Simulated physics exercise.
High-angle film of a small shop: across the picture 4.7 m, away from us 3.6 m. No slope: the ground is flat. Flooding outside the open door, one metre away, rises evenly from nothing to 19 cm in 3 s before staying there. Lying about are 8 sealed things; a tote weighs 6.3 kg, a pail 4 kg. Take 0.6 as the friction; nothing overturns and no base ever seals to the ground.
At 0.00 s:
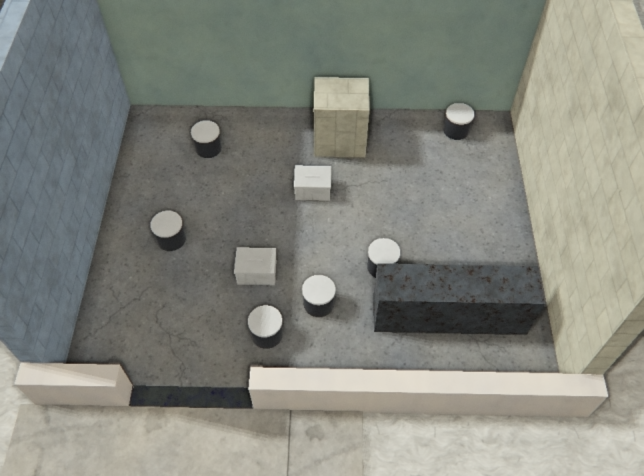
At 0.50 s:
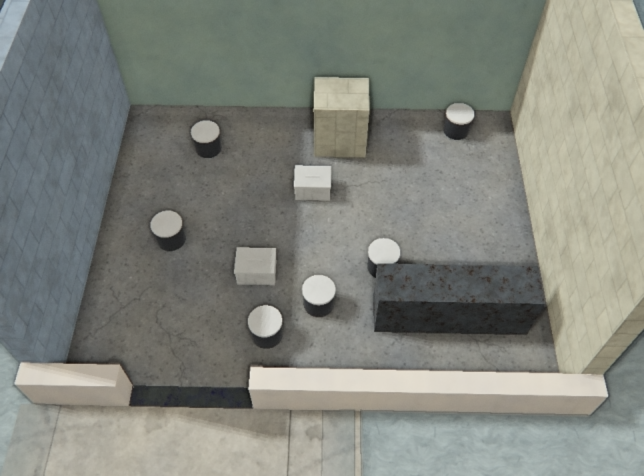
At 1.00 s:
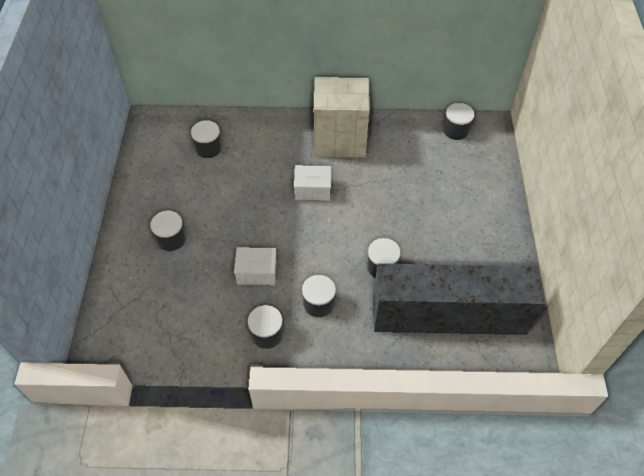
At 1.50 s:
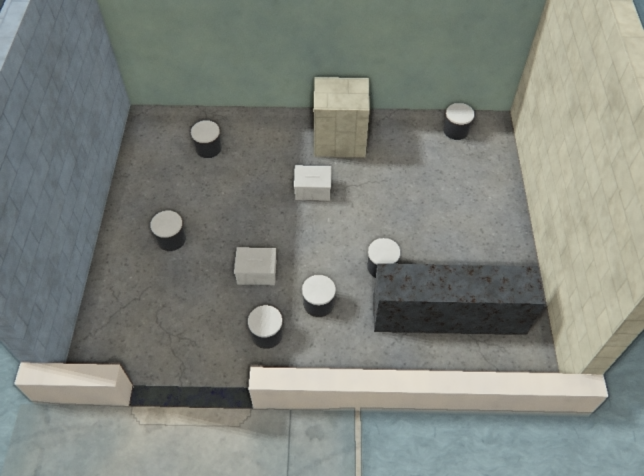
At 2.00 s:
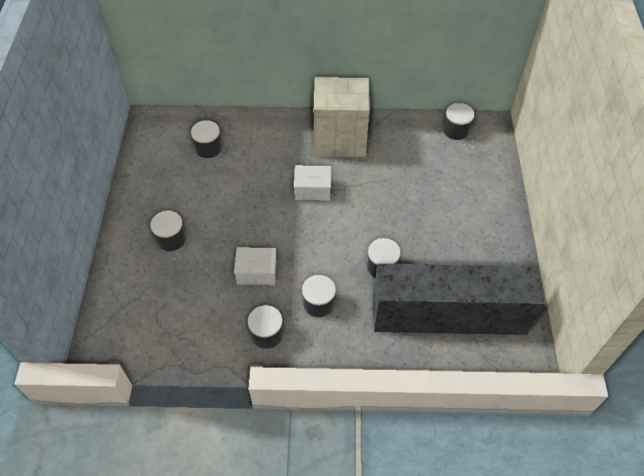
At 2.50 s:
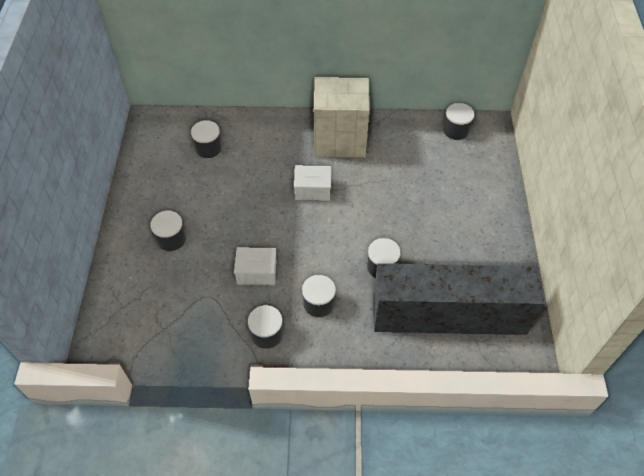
Water spreads over the ground outside the shop, then enters through the open doorway.
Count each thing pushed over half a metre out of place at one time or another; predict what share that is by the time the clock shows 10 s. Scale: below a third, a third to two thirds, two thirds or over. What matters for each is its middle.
On that scale, a third to two thirds.
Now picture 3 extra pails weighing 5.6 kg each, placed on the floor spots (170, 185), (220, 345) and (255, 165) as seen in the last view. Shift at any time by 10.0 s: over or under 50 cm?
In turn: Beyond the mark, beyond the mark, beyond the mark.
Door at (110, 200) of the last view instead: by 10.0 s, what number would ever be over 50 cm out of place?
In that case the number is 7.
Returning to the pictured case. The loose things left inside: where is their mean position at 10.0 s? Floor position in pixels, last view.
They're centred close to (348, 204).
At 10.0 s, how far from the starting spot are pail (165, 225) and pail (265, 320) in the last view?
150 cm and 40 cm respectively.
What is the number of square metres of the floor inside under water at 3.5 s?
About 3.0 m2.
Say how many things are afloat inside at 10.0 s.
It comes to 5.
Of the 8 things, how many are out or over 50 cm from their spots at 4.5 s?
2 of them.
After 3.5 s 0 of 8 are over 50 cm from their spots; 0 afloat.
After 4.5 s 2 of 8 are over 50 cm from their spots; 0 afloat.
After 7.0 s 3 of 8 are over 50 cm from their spots; 2 afloat.
After 10.0 s 5 of 8 are over 50 cm from their spots, and 5 have been at some point; 5 afloat.
